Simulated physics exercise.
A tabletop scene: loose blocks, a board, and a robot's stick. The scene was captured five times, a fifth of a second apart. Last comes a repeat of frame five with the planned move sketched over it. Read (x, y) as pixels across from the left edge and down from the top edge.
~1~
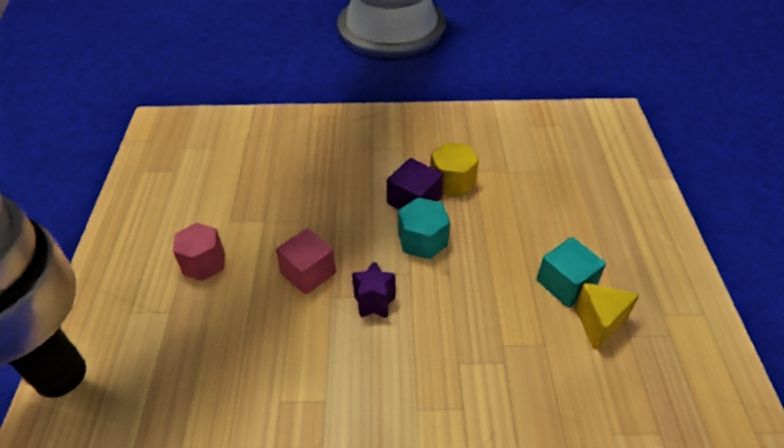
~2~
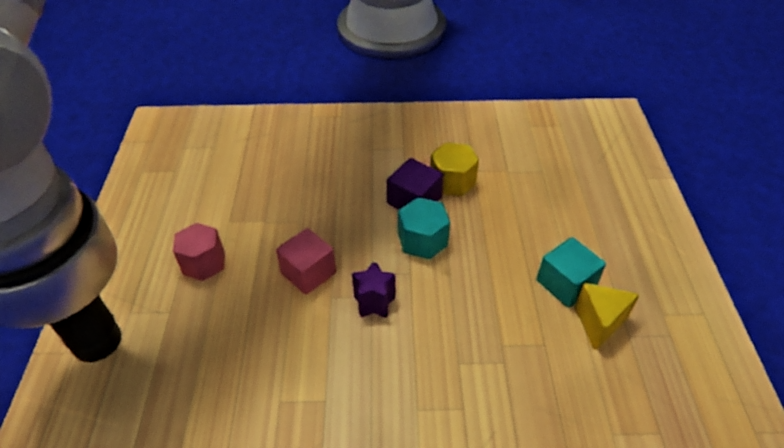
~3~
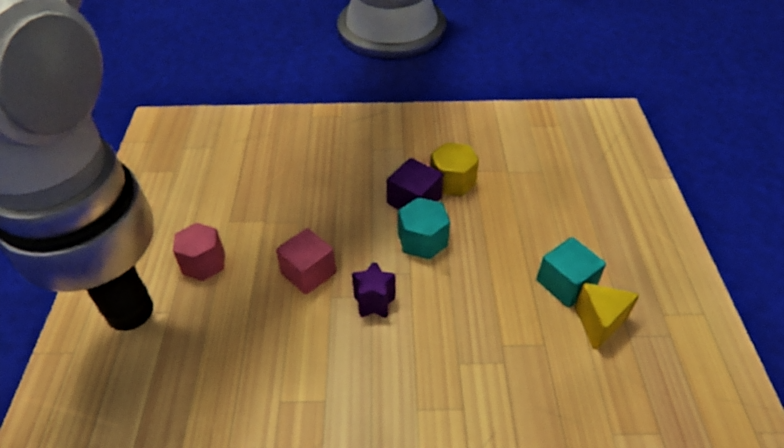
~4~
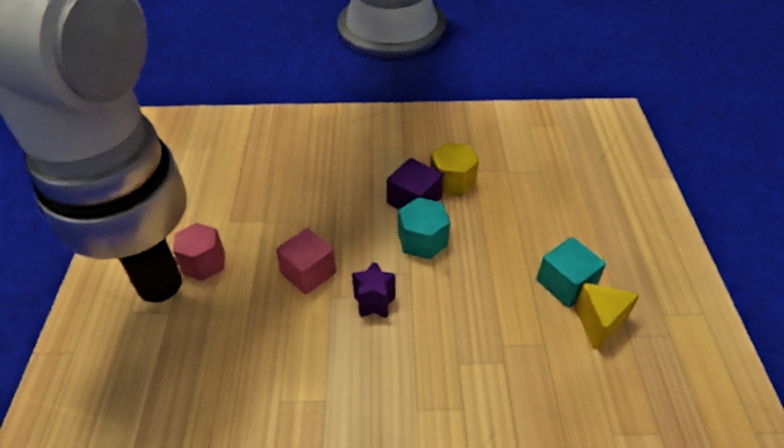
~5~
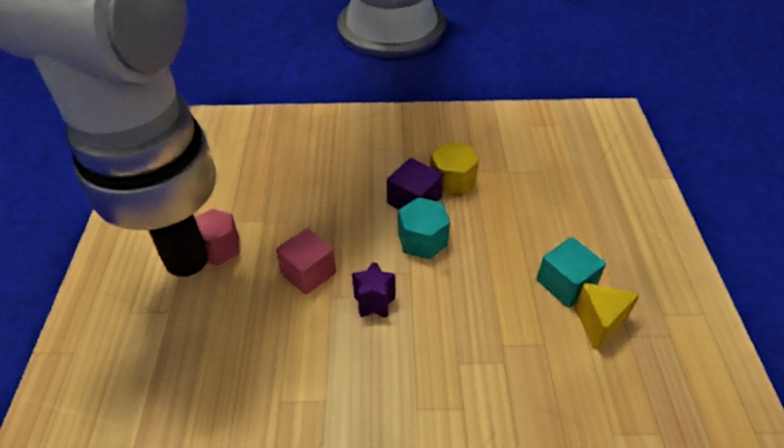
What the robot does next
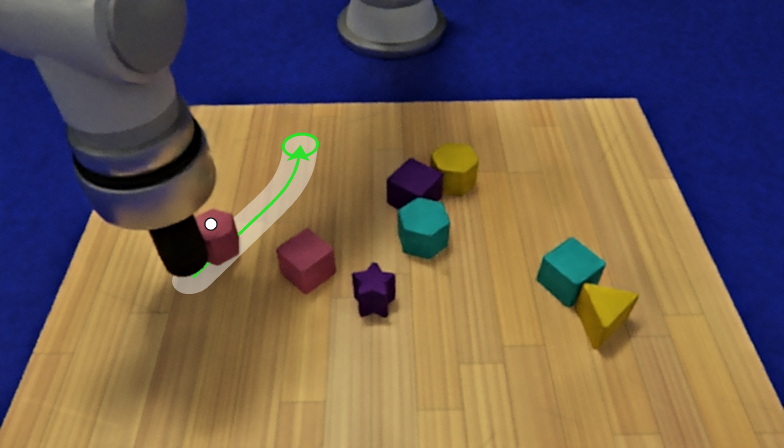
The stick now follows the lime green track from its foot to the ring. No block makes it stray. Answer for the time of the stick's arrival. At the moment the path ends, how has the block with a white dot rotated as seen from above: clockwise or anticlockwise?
Seen from above, its turn is clockwise.
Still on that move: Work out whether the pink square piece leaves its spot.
It sits in its place.
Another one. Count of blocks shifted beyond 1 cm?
My count: 1.
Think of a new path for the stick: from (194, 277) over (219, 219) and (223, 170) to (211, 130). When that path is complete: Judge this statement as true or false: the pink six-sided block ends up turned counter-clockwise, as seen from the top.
My answer: False.
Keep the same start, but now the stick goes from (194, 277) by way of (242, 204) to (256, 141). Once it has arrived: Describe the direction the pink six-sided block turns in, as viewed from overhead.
Clockwise rotation.
The line goes from (194, 277) over (244, 230) and (286, 187) to (301, 145); the dot is on the pink six-sided block.
The first path, step by step. One third of the way, stick (239, 213); pink six-sided block (259, 180).
Two thirds of the way, stick (283, 171); pink six-sided block (301, 140).
At the end, stick (298, 129); pink six-sided block (327, 106), turned 45° clockwise; pink square piece unmoved.
